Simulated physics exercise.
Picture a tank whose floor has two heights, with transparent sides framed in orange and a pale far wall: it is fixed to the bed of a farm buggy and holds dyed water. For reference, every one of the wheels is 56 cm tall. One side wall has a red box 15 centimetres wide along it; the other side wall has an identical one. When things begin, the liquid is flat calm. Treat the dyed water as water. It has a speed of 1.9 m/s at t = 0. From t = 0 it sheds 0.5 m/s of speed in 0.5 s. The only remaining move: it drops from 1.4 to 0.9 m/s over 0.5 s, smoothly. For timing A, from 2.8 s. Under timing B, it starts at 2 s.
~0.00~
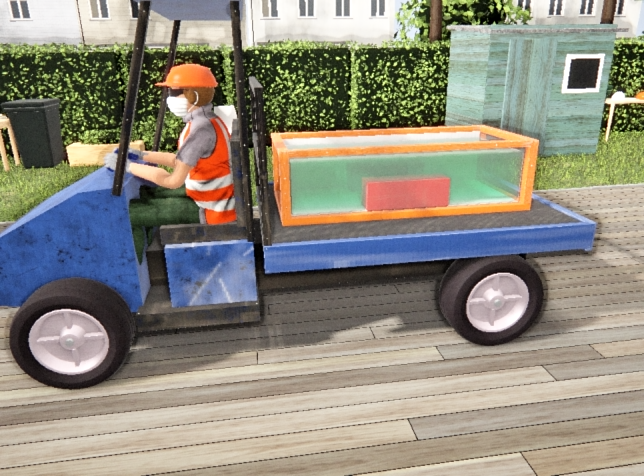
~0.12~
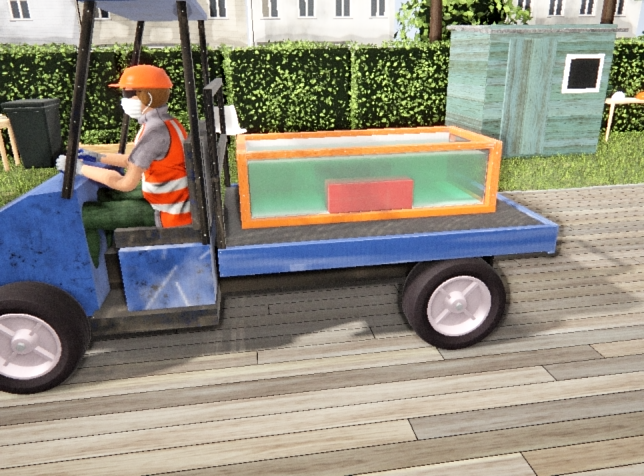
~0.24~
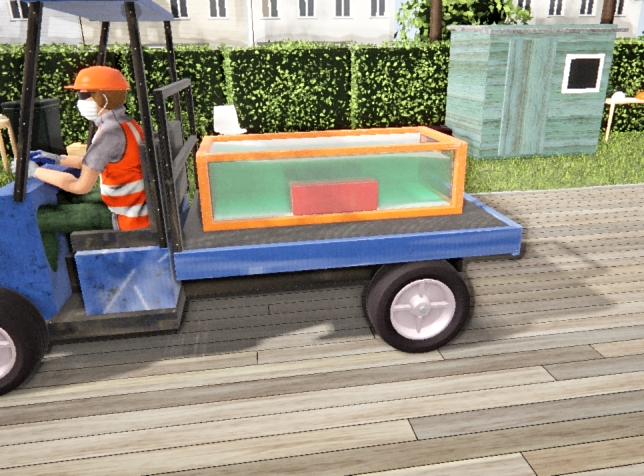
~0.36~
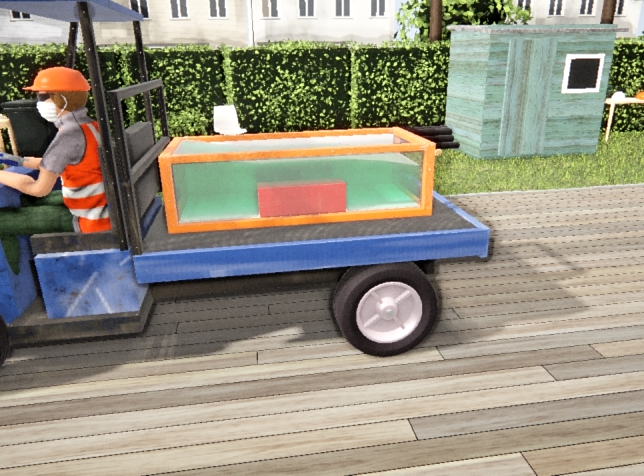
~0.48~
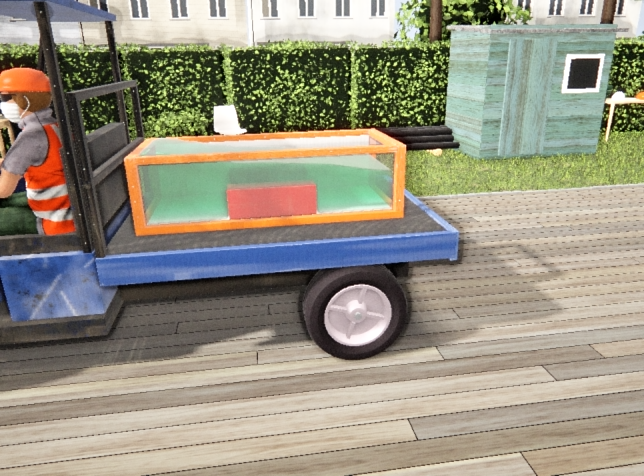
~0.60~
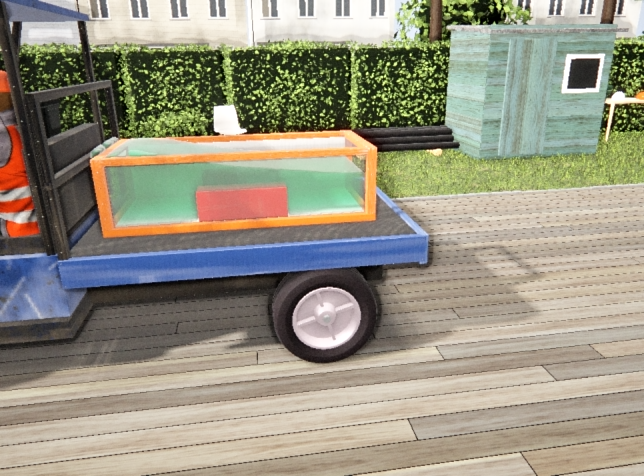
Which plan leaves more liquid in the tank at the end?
Plan A.
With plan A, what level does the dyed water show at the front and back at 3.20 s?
Front: 34 cm; back: 22 cm.
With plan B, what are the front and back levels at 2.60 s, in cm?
Front: 42 cm; back: 20 cm.
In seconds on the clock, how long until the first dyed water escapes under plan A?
At roughly 1.0 s.
For plan A, At 3.20 s the surface is 34 cm up at the front and 22 cm at the back; 2 per cent is out, over the front and the back.
For plan A, At 6.28 s 2 per cent is out, over the front and the back, 5 of 235 litres.
For plan B, At 2.60 s the surface is 43 cm up at the front and 20 cm at the back; 2 per cent is out, over the front and the back.
For plan B, At 5.49 s 10 per cent is out, over the front and the back, 24 of 235 litres.
